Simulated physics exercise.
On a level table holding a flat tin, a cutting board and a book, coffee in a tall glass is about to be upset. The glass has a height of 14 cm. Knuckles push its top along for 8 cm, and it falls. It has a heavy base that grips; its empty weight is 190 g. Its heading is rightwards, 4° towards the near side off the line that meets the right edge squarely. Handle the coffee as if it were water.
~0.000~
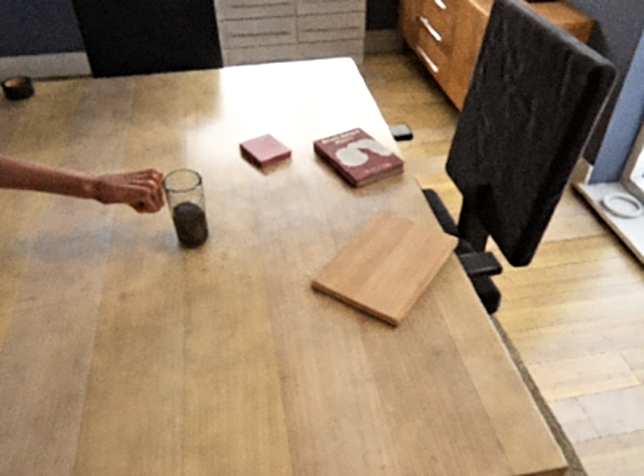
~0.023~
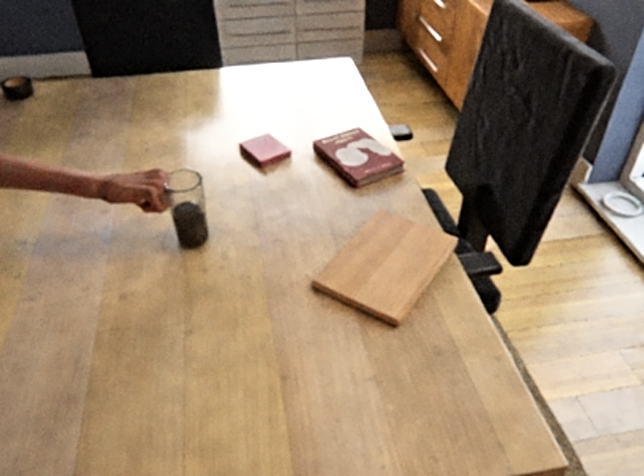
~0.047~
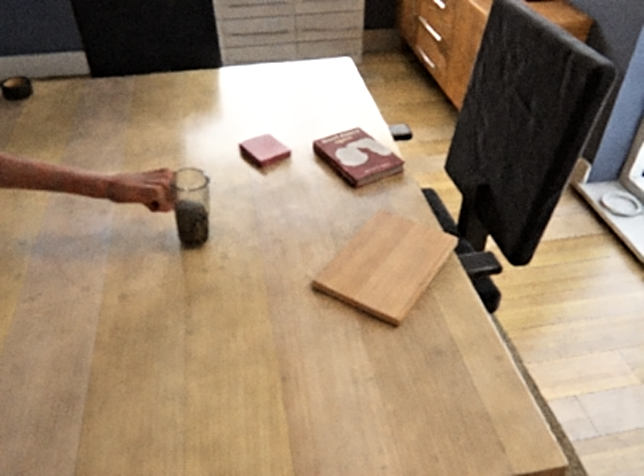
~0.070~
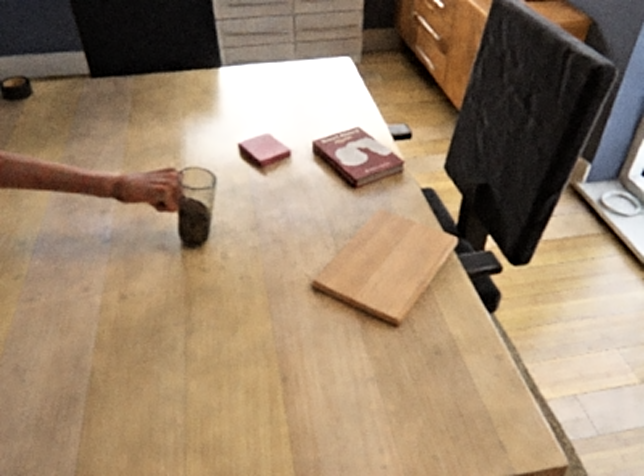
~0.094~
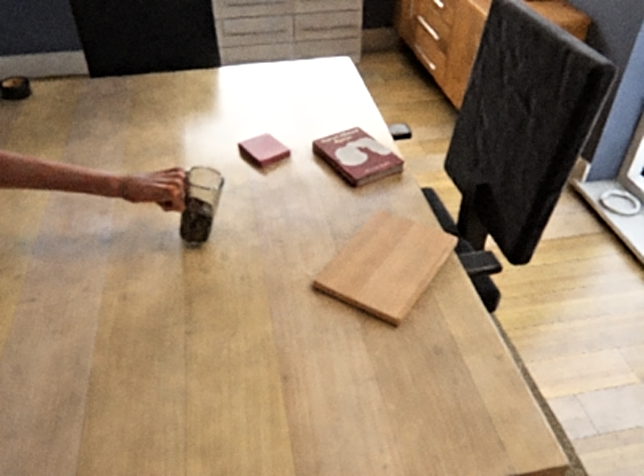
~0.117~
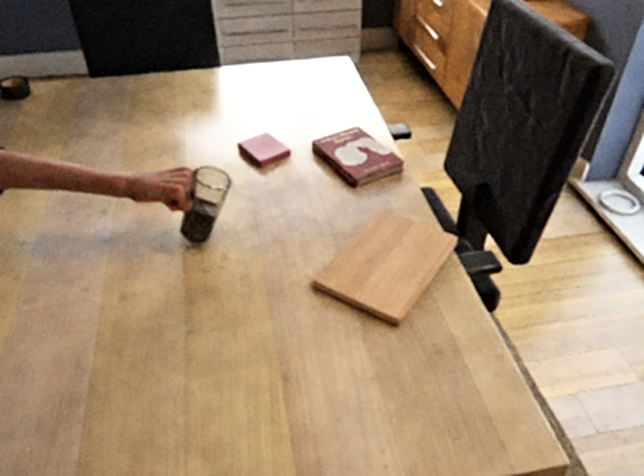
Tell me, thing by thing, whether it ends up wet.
The flat tin keeps dry, the cutting board gets wet, the book gets wet.
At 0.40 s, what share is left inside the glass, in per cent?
Some 80 in a hundred, give or take.
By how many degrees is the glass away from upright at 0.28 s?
It's tilted some 68° from upright.
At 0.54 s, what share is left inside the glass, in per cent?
About 42 per cent.
After 0.28 s the tilt is 68° and 100 per cent is in the glass, 0 has run off the table; wet so far, nothing.
After 0.40 s the tilt is 88° and 80 per cent is in the glass, 0 has run off the table; wet so far, nothing.
After 0.54 s the tilt is 88° and 43 per cent is in the glass, 0 has run off the table; wet so far, cutting board.
After 0.78 s the tilt is 88° and 23 per cent is in the glass, 3 has run off the table; wet so far, cutting board.
In the end 9 per cent is in the glass, 26 has run off the table; wet so far, cutting board, book.
